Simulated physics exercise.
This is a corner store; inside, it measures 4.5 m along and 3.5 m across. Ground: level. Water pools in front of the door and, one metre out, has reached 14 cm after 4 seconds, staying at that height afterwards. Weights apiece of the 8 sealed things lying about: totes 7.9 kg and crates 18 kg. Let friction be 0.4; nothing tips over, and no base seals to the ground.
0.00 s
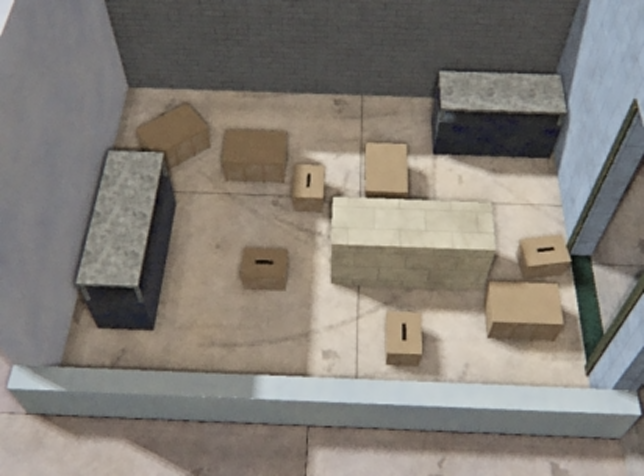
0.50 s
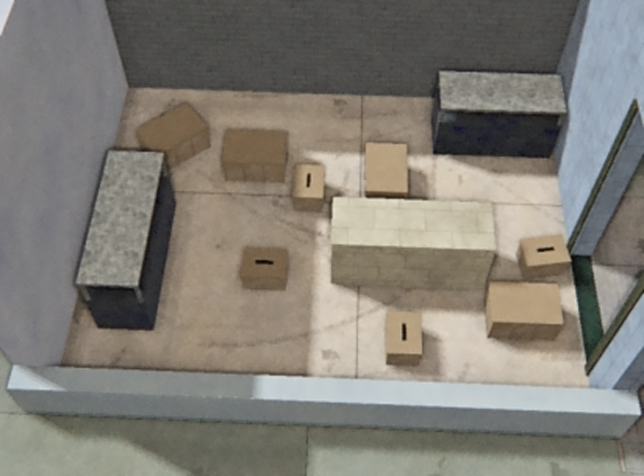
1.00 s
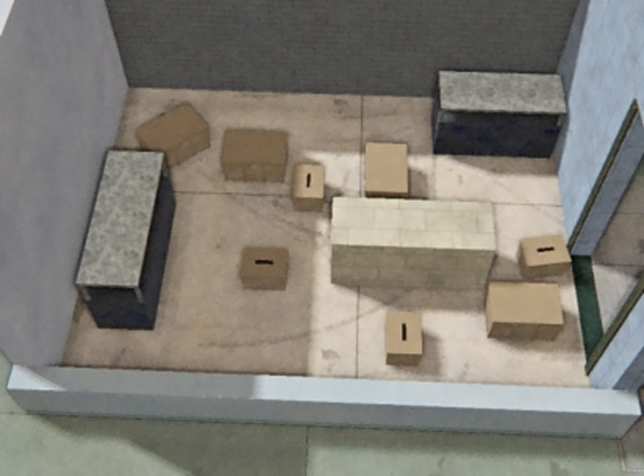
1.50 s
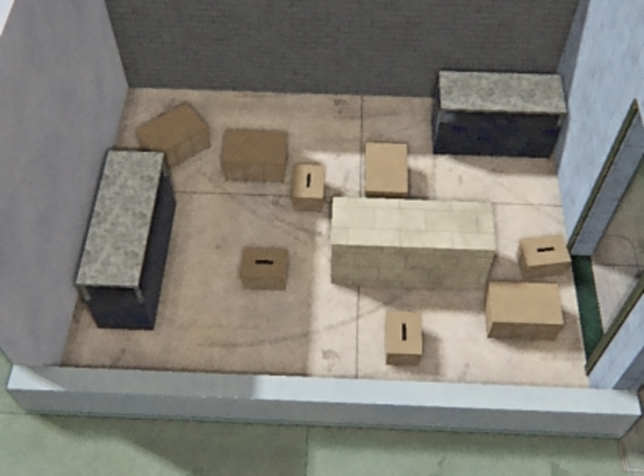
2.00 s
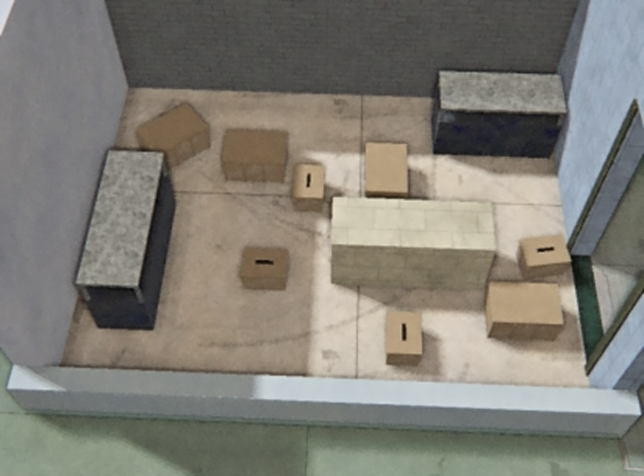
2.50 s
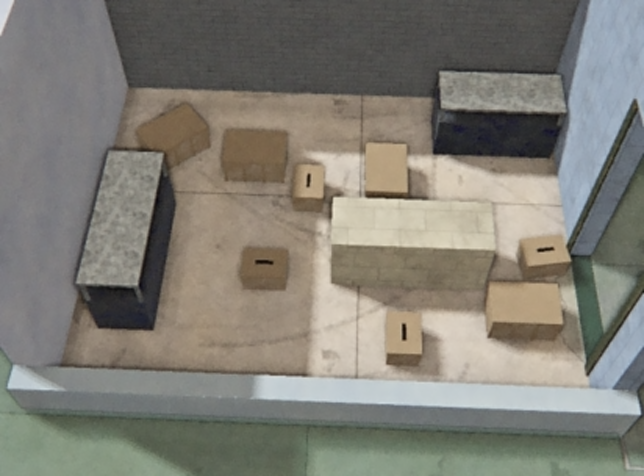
The clip opens on a roofless room seen from above, with brown boxes scattered around a pale central block and two dark, speckle-topped counters. Murky green water spreads over the brownish ground outside the front wall, then deepens in colour and tints the right-hand doorway, while the boxes stay still.
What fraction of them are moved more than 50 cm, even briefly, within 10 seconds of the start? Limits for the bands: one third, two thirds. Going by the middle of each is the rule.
Band: Middle, one third to two thirds.
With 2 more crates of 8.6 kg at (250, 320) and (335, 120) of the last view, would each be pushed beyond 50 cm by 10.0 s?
One by one: Above; below.
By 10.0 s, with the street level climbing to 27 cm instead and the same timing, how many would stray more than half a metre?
Count under that change: 5.
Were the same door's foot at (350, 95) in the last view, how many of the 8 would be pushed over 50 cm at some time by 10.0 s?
Then 1 of them would.
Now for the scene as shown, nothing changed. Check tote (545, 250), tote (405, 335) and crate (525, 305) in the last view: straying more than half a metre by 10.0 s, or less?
Result, in turn: Exceeded / exceeded / exceeded.
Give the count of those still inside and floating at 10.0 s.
Count: 1.
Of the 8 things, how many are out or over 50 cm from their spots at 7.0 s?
At that time I count 2.
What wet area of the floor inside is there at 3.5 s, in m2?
My estimate is roughly 0.5 m2.
After 3.5 s 0 of 8 are over 50 cm from their spots; 0 afloat.
After 4.5 s 0 of 8 are over 50 cm from their spots; 0 afloat.
After 7.0 s 2 of 8 are over 50 cm from their spots; 0 afloat.
After 10.0 s 3 of 8 are over 50 cm from their spots, and 3 have been at some point; 1 afloat.
